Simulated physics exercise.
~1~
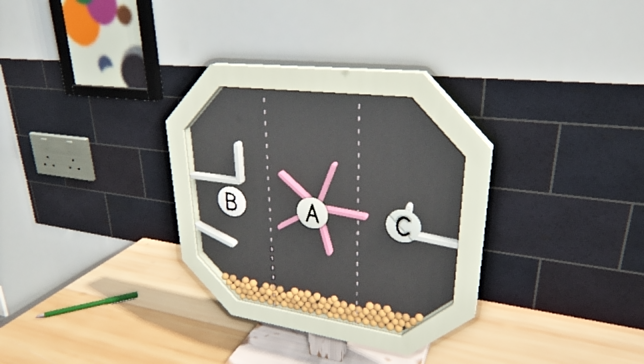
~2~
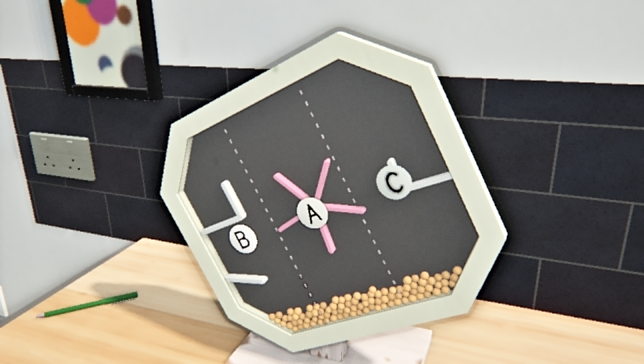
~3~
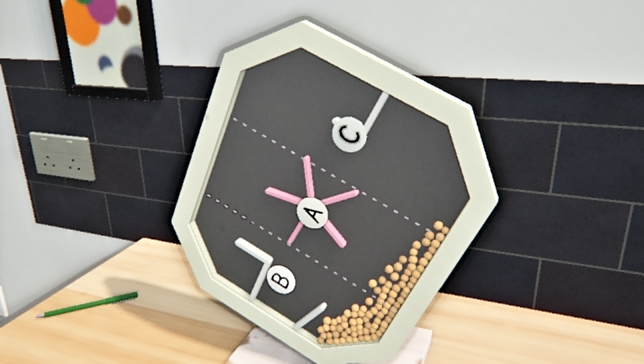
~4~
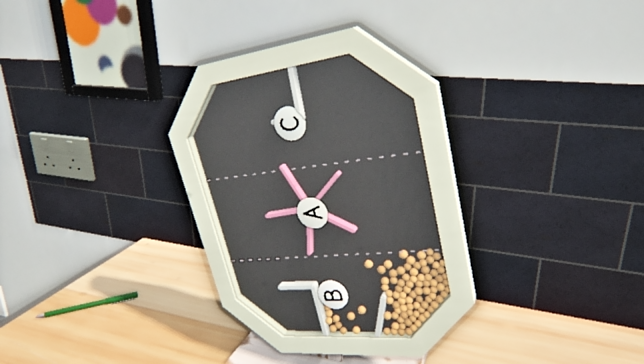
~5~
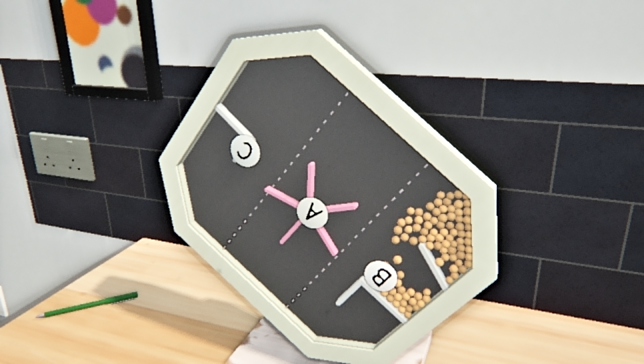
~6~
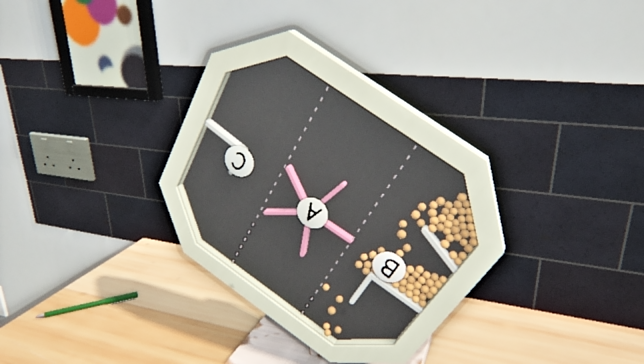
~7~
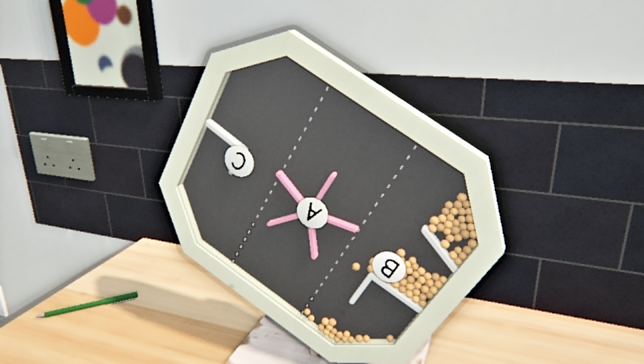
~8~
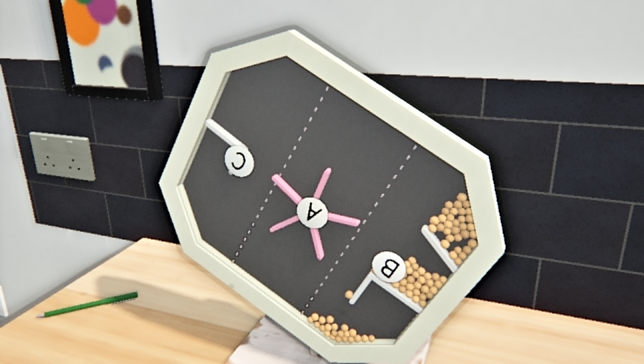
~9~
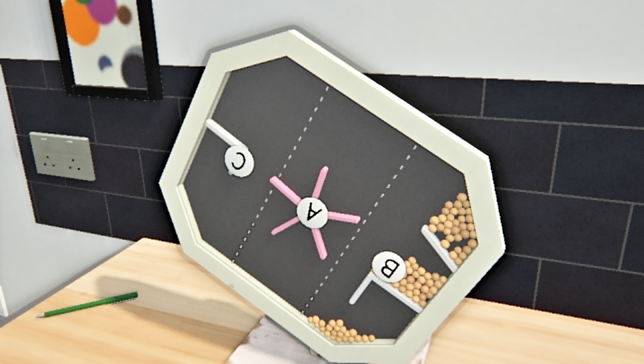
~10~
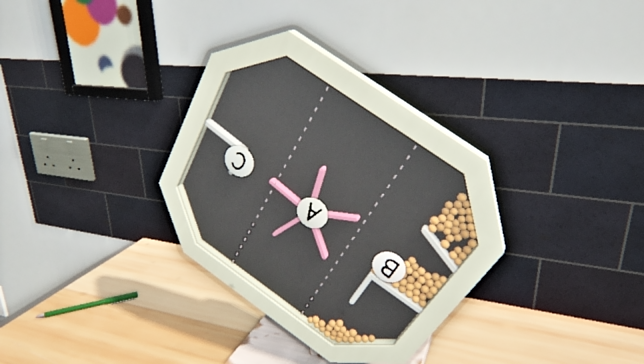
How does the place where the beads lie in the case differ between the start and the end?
At the start the beads lie in a low layer along the bottom of the case, across all three strips. At the end they are gathered at the lower right in the strip marked B, mostly around its white arms, with a small pile in the bottom corner.
On a wooden table before a dark tiled wall, seen from the front by a still camera, stands a pale eight-sided case with a dark panel. A pink five-armed star marked A sits at its centre, with white pieces by B on the left and C on the right, and tan beads line the bottom. The case swings anticlockwise, and the beads slide right and heap up around B's white arms. As it stops, some beads spill into the bottom corner while the star turns slightly further. Finally all the beads rest in B's strip, at lower right.
